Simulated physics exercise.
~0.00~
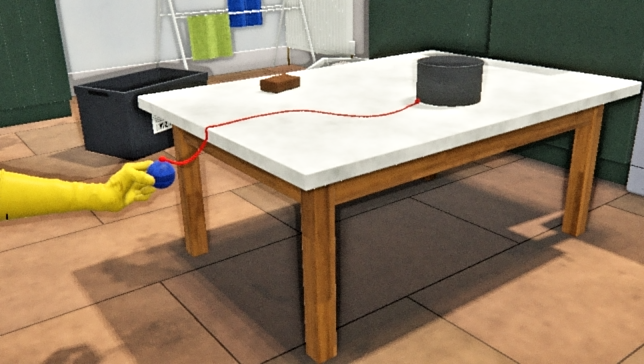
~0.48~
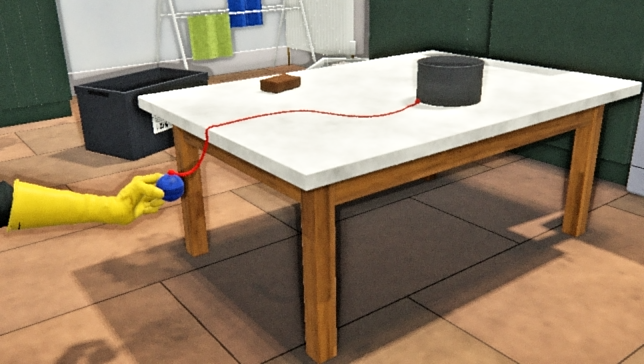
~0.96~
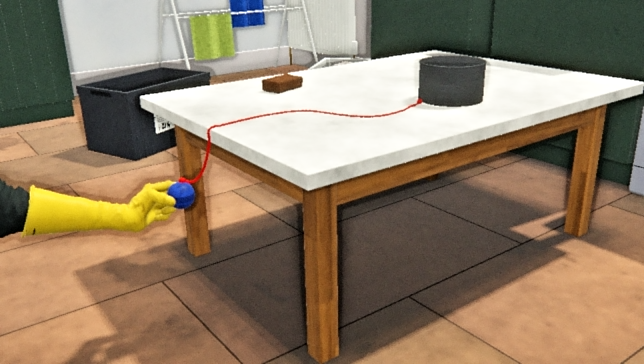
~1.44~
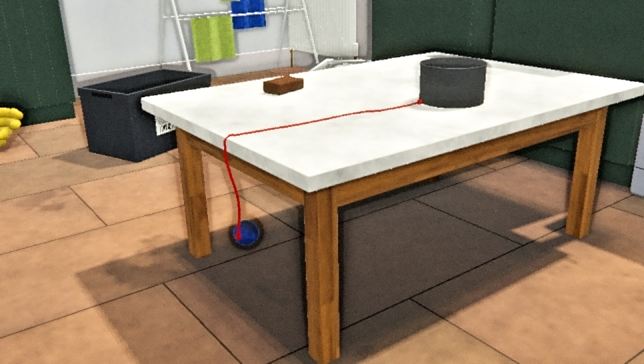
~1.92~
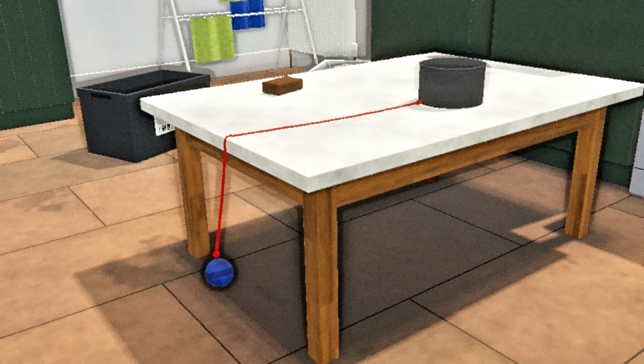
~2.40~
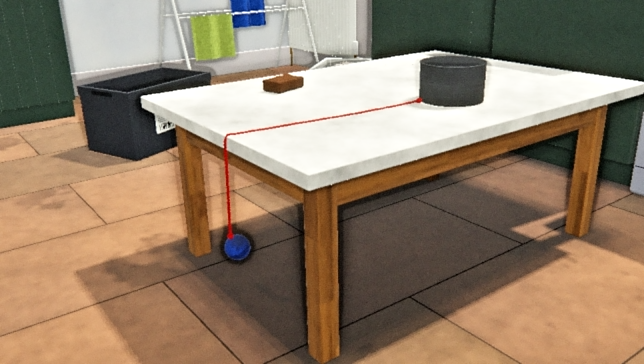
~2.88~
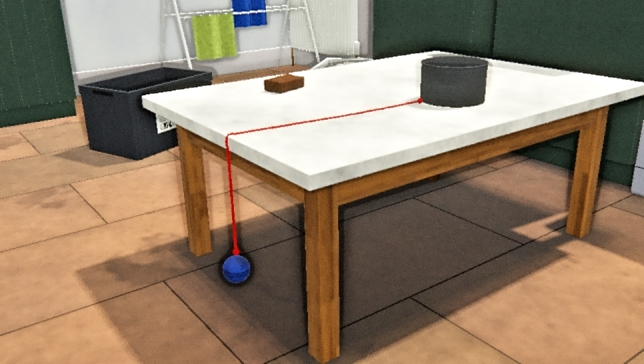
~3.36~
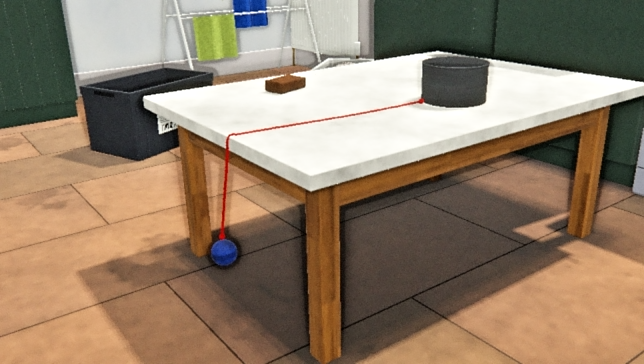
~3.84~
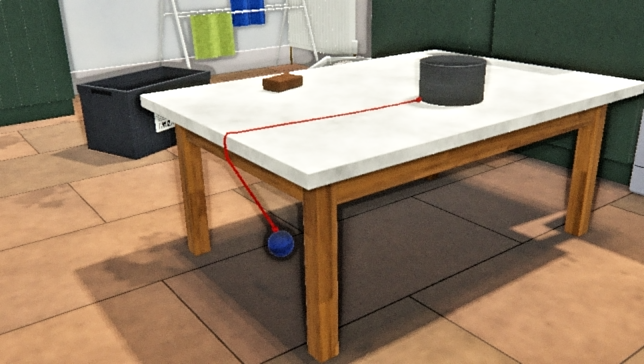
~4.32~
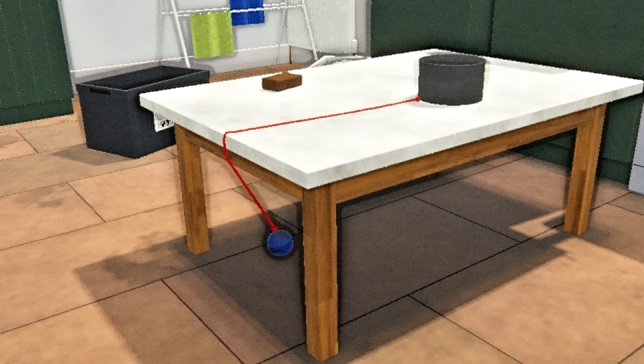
A hand in a yellow rubber glove holds a blue ball beside the near left edge of a white-topped wooden table, seen from slightly above in a tiled room. A red string runs from the ball across the tabletop to a dark grey round pot, with a small brown sponge lying farther back. The hand shifts the ball slightly right and down, then lets go and withdraws left. The ball drops a little and swings below the edge on the tightened string. It ends hanging to the right, above the floor, while the pot and sponge stay put.
